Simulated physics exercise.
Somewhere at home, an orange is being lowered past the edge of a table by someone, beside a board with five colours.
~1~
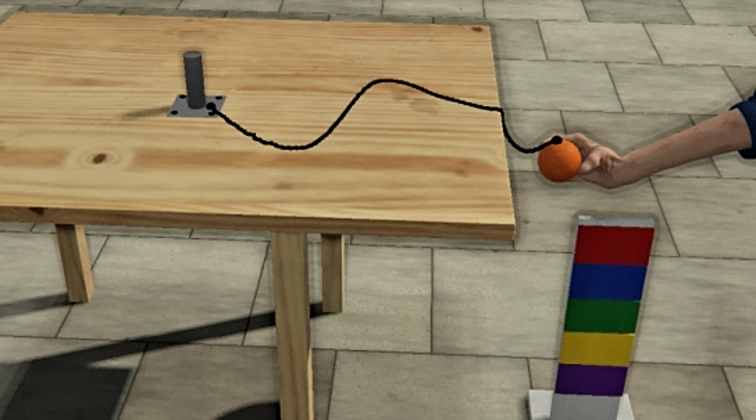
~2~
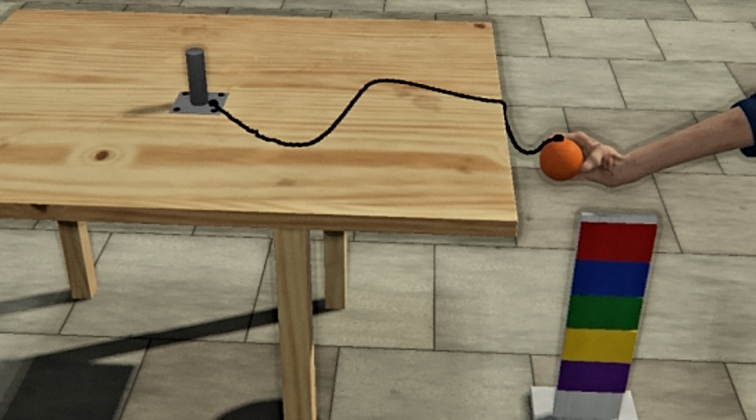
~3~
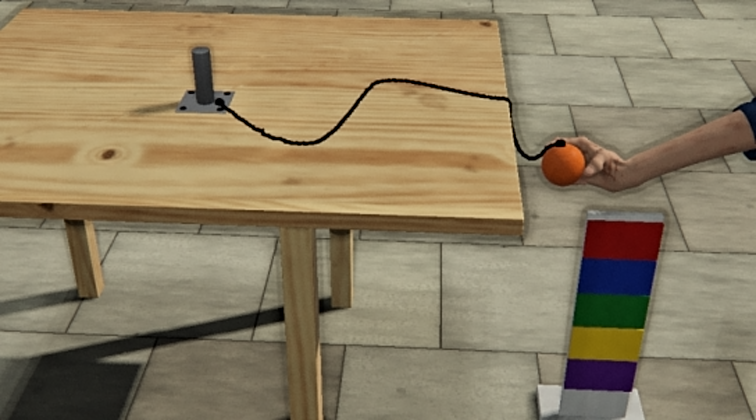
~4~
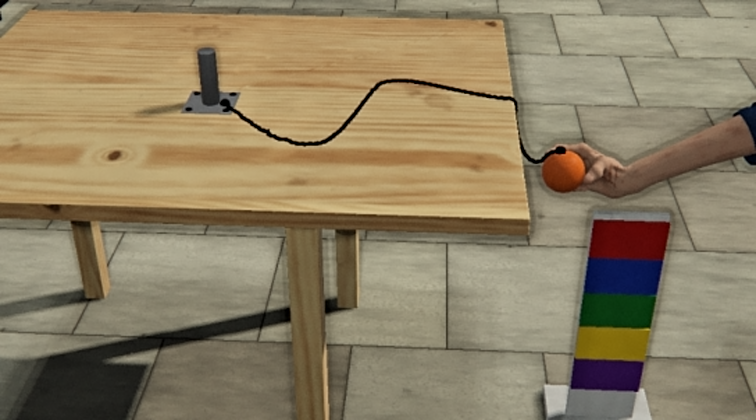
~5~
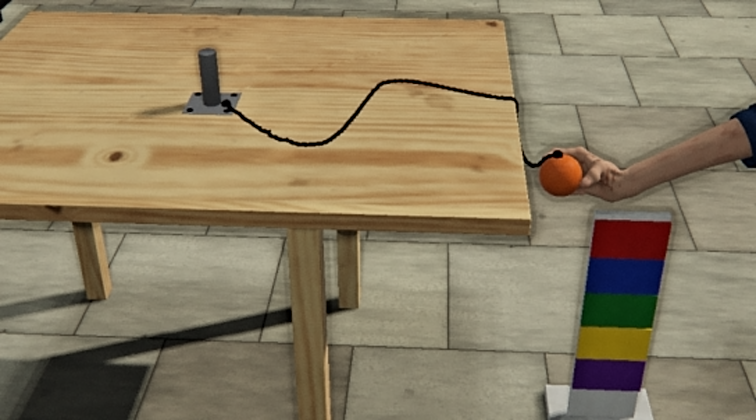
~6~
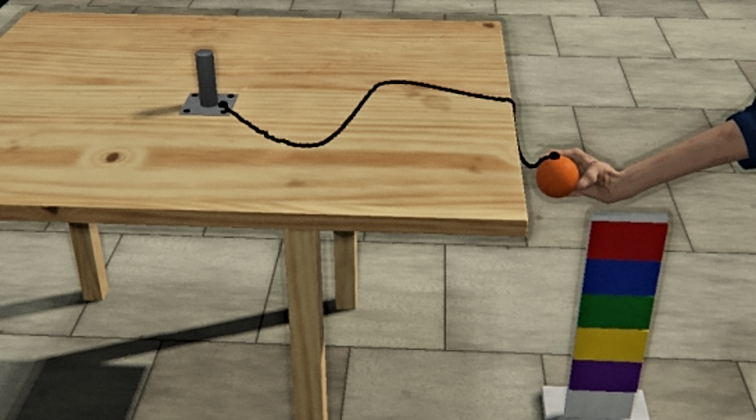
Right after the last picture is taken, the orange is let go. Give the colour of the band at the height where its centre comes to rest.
The band is yellow.
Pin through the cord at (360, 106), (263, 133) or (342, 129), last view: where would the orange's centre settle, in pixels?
They end up at (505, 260), (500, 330) and (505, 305).
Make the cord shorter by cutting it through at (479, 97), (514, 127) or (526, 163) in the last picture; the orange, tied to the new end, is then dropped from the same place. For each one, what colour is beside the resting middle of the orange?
First try: Red; second try: Blue; third try: Green.
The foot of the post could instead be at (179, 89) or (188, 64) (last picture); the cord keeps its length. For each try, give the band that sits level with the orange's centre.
Green; green.
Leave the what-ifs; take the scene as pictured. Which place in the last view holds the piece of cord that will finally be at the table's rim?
Roughly (380, 85).
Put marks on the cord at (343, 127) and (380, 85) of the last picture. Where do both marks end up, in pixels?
(409, 116) and (514, 128), approximately.
A little later, orange near (540, 306); level with green.
Next, orange near (472, 346); level with yellow.
Later still, orange near (509, 344); level with yellow.
When it is over, orange near (494, 350); level with yellow. Its middle rests at the yellow band.
